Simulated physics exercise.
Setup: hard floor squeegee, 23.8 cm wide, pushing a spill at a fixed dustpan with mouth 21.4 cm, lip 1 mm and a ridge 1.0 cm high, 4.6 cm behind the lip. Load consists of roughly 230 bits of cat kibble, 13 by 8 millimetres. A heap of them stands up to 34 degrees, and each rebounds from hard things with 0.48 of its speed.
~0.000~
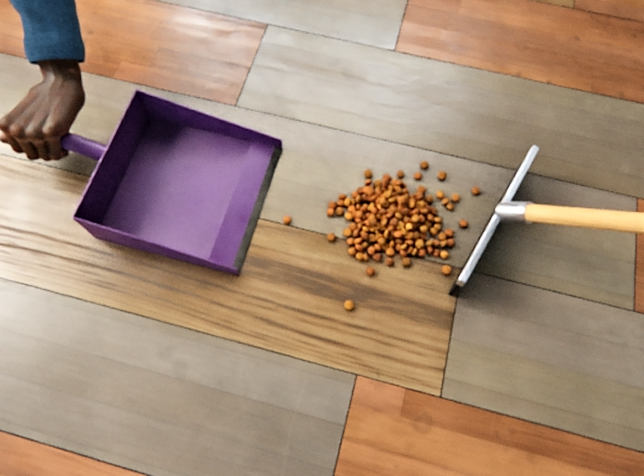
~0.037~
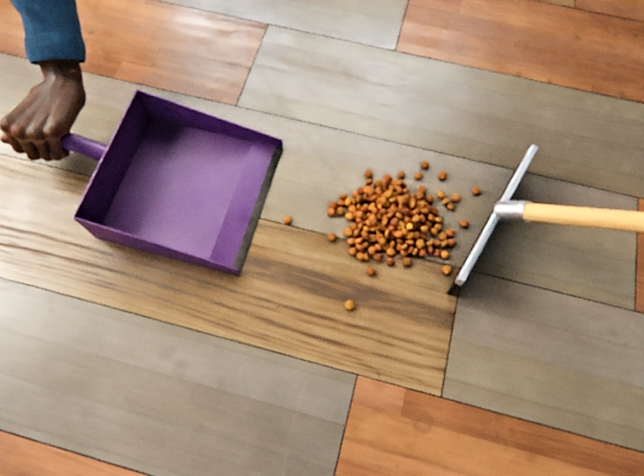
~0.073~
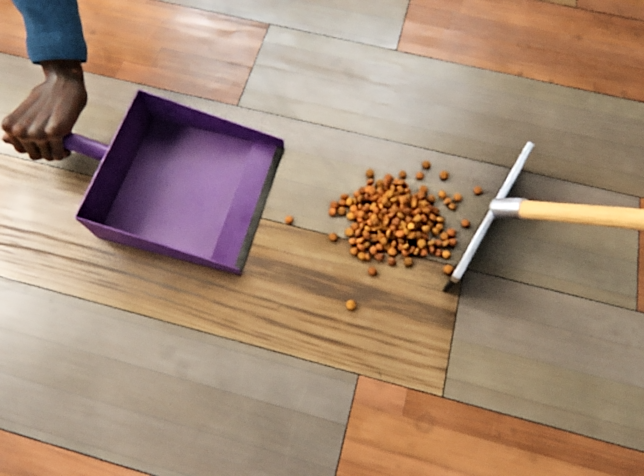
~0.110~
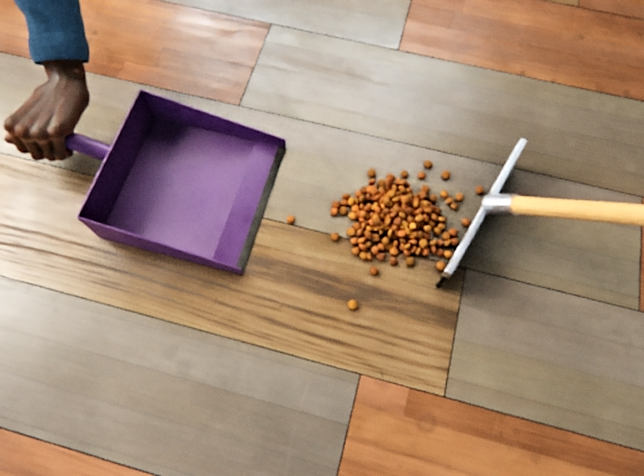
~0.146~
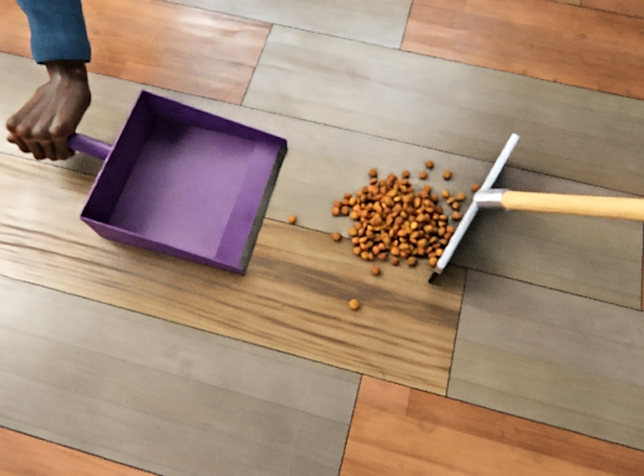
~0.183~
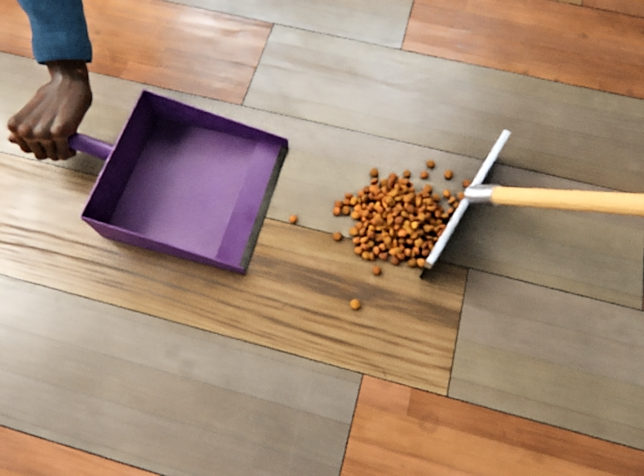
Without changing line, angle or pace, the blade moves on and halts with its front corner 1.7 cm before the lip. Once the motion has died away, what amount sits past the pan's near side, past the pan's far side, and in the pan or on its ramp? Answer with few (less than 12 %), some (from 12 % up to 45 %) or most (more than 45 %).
Near side - few; far side - some; pan - some.
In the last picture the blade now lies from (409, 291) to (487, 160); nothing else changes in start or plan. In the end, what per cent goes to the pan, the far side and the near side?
Pan 0; far 10; near 5.
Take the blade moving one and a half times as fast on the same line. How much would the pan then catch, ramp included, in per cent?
Then near 25 in a hundred.
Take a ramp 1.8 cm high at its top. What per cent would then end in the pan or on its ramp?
Estimate: About 20 in a hundred.
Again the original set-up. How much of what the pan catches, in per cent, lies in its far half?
Estimate: Close to 90 %.
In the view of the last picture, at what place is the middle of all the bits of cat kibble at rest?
Somewhere around (290, 167) in the final frame.
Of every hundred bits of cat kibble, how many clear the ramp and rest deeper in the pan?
About 0 %.
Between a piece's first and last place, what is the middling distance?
I'd say close to 18 cm.
Then, at 0.46 s, middle of the blade 17 cm from the lip; 0 % over the lip, far side 15 %, near side 0 %.
After 0.65 s, middle of the blade 9 cm from the lip; 0 % over the lip, far side 25 %, near side 0 %.
After 0.95 s, middle of the blade 5 cm from the lip; 20 % over the lip, far side 30 %, near side 0 %.
By 1.3 s all is still; near side 0 %, far side 30 %, pan 20 %, in front of the lip or behind the blade 45 %.
